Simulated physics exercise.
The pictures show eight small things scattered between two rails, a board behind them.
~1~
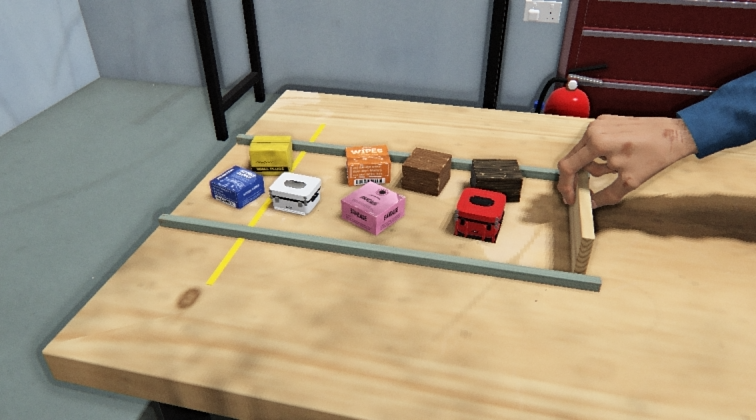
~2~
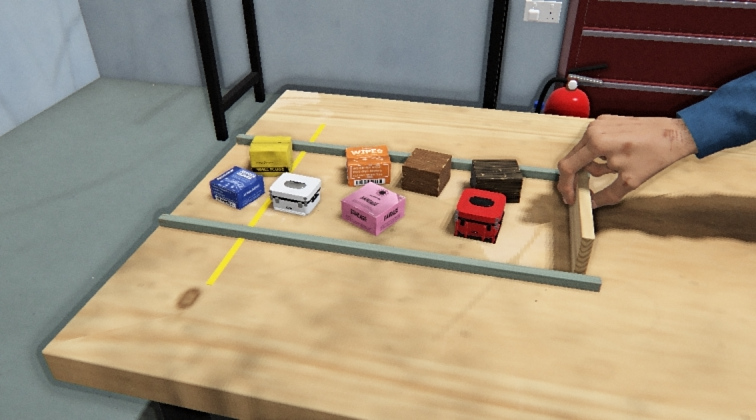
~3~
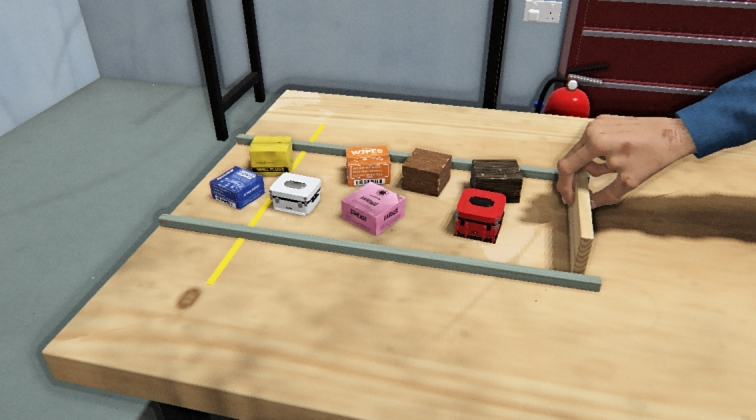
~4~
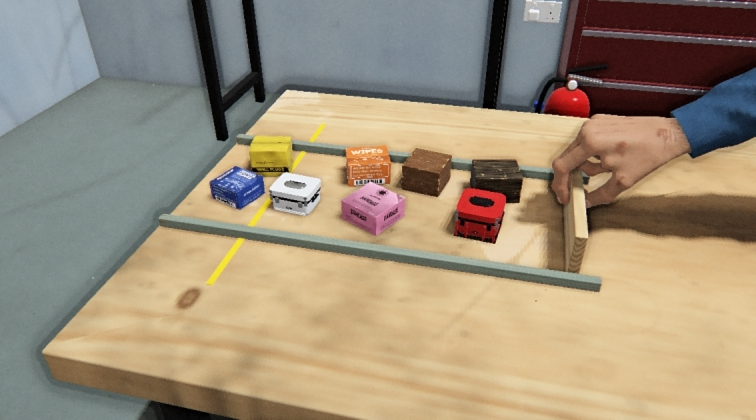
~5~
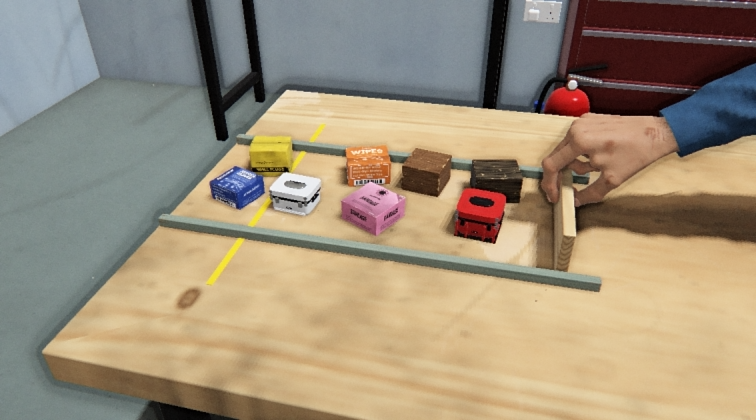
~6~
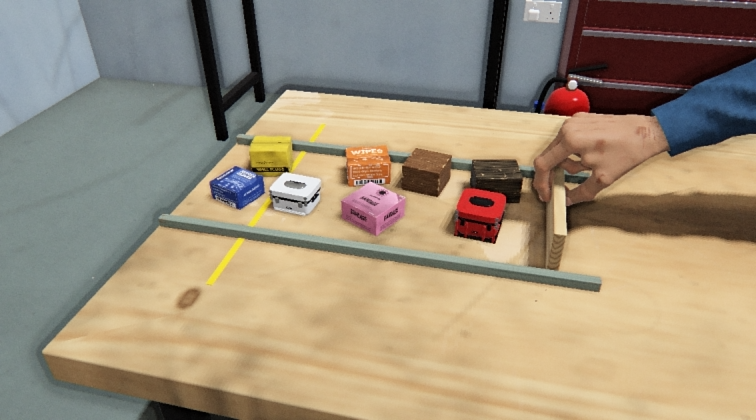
On a wooden workbench, eight small boxes, cases and blocks sit scattered between two rails near a strip of yellow tape, while a hand at the right holds an upright board still, then slides it slightly left toward them.
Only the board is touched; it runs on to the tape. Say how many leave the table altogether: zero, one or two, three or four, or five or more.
The number that fall off is three or four.
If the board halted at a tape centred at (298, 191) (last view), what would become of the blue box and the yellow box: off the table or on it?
The blue box comes down; the yellow box falls.
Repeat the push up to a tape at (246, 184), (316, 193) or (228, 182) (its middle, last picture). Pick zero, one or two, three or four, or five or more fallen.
One after another: More than four; one to two; 5 or more.
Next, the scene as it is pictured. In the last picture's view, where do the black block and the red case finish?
The black block at (274, 153), the red case at (250, 186).
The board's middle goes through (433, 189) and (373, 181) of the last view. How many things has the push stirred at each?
5 and 8.
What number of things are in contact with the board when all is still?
2 of them.
Soon after, none off yet; blue box at rest near (238, 187); yellow box at rest near (272, 156); white case at rest near (296, 195).
In the end, the number that fall off is three or four; gone, orange box, white case, yellow box and blue box.
